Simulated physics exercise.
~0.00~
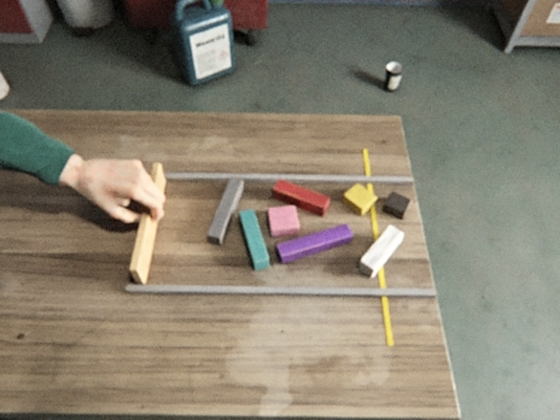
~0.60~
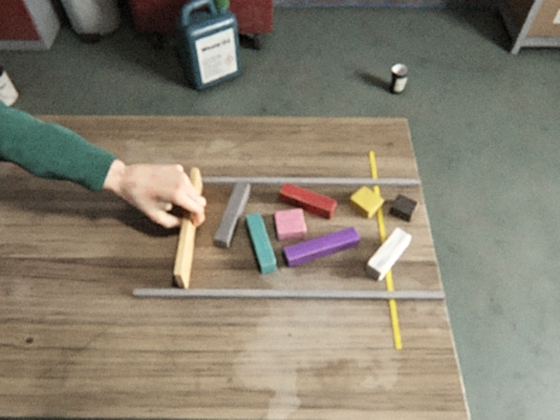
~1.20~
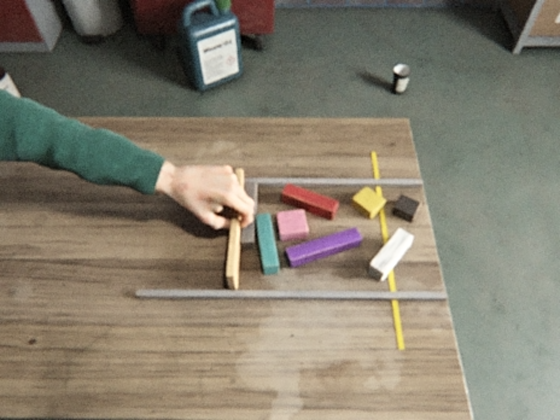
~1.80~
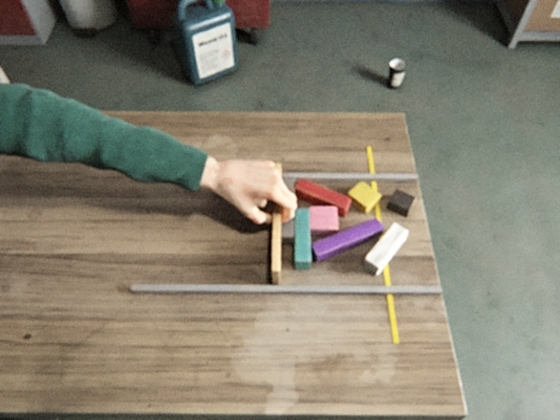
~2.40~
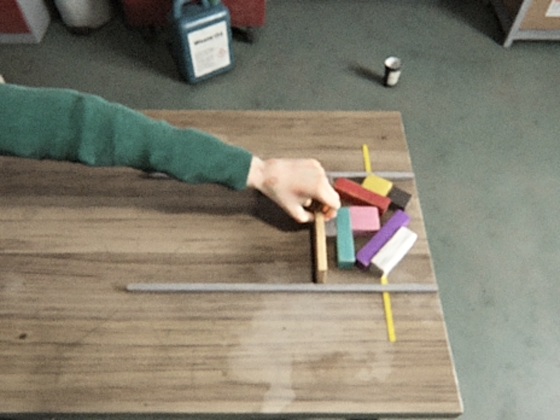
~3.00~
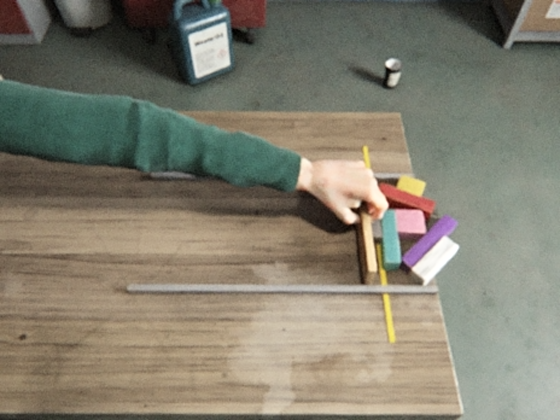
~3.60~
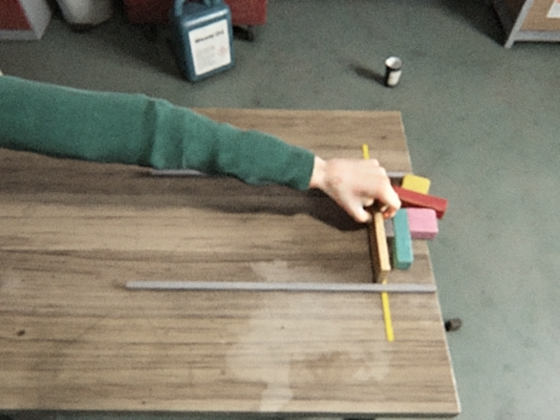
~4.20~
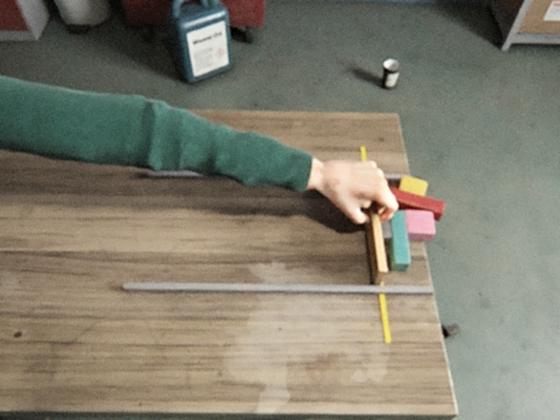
On a wooden tabletop, a hand slides an upright board rightward between two grey rails, bunching colourful bars and blocks toward the table's end. The purple stick, white stick and black block drop off, while the board stops near the yellow tape with the remaining pieces at the edge.
